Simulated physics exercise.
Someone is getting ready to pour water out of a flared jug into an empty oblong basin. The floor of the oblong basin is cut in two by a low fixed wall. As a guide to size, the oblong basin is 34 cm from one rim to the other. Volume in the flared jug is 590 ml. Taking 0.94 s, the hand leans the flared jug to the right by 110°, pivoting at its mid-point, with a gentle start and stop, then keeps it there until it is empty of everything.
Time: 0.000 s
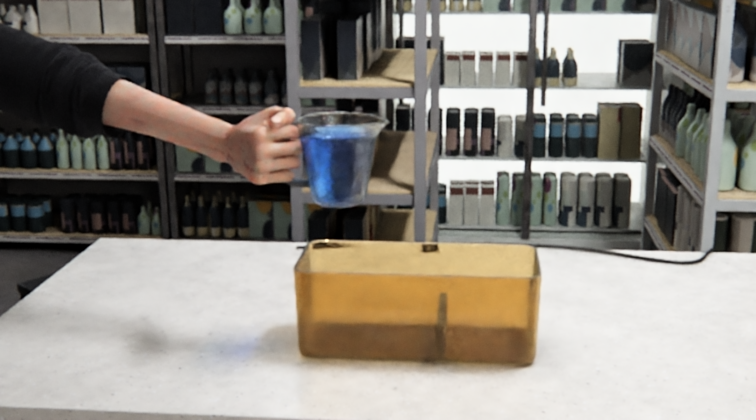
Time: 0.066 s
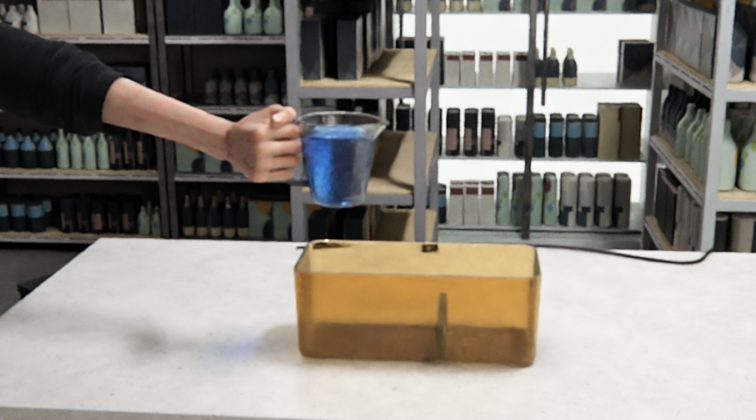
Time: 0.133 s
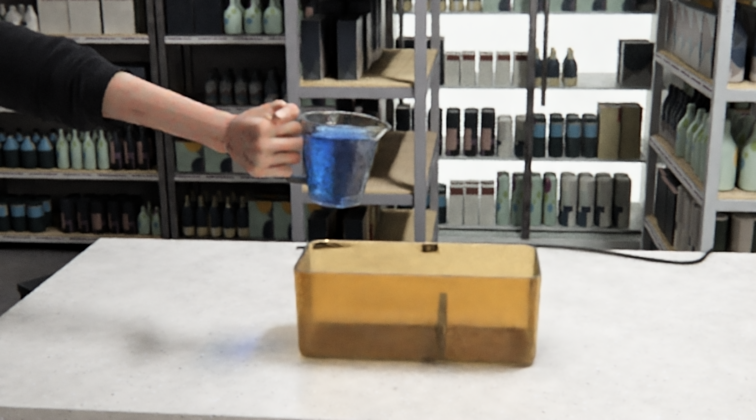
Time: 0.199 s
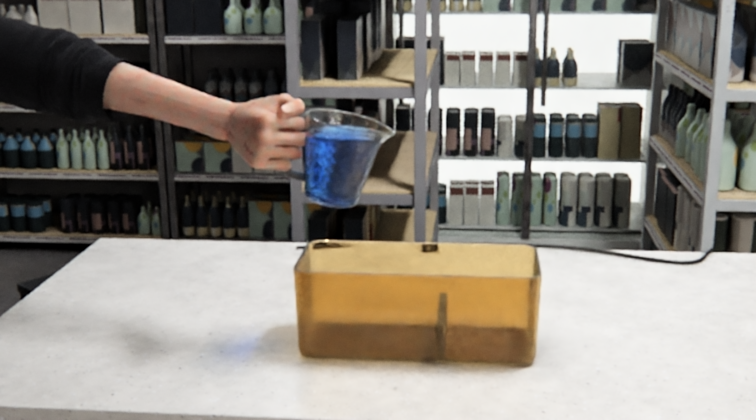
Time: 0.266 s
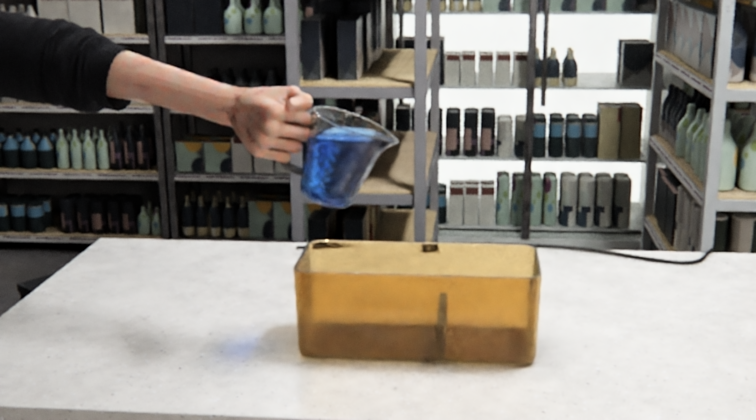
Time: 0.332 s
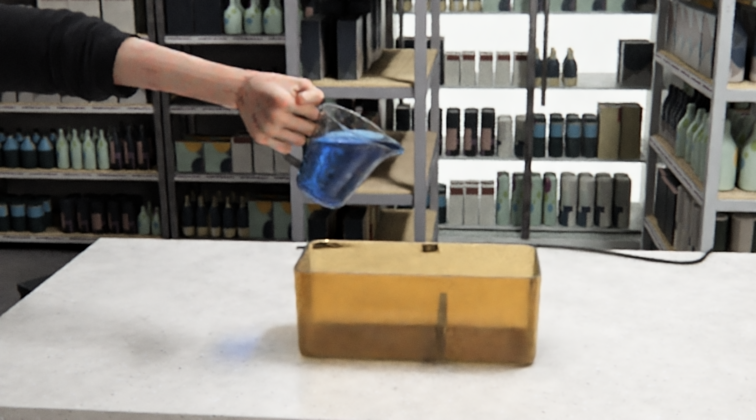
In the video, a hand holds a clear jug of blue liquid above an amber rectangular basin on a pale table, then gradually tilts the jug to the right, bringing the liquid up to its lowered rim.
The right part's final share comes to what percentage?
It comes to roughly 31 %.
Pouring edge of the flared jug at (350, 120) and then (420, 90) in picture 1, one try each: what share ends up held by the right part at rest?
Try 1: Approx. 5 %; try 2: Approx. 90 %.
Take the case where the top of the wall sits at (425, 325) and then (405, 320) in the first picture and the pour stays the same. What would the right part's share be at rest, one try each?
Respectively 70 and 90 %.
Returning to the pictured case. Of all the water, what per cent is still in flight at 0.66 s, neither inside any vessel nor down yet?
Around 24 in a hundred.
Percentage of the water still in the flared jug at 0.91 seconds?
Share remaining: Approx. 5 %.
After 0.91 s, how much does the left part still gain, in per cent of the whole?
It comes to some 12 per cent.
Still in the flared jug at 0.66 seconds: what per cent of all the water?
Portion remaining: Approx. 50 per cent.
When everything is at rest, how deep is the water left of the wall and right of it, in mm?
The left side settles near 14 mm and the right side near 10 mm.
Then, 0.66 s in, the tilt is 88° and 50 per cent is still to pour, 7 is left of the wall and 18 right of it.
Then, 0.91 s in, the tilt is 110° and 5 per cent is still to pour, 56 is left of the wall and 30 right of it.
Then, 1.16 s in, the tilt is 110° and 0 per cent is still to pour, 67 is left of the wall and 31 right of it.
Then, 1.44 s in, the tilt is 110° and 0 per cent is still to pour, 67 is left of the wall and 31 right of it.
Finally, 67 per cent lies left of the wall, 31 right of it and 2 outside.
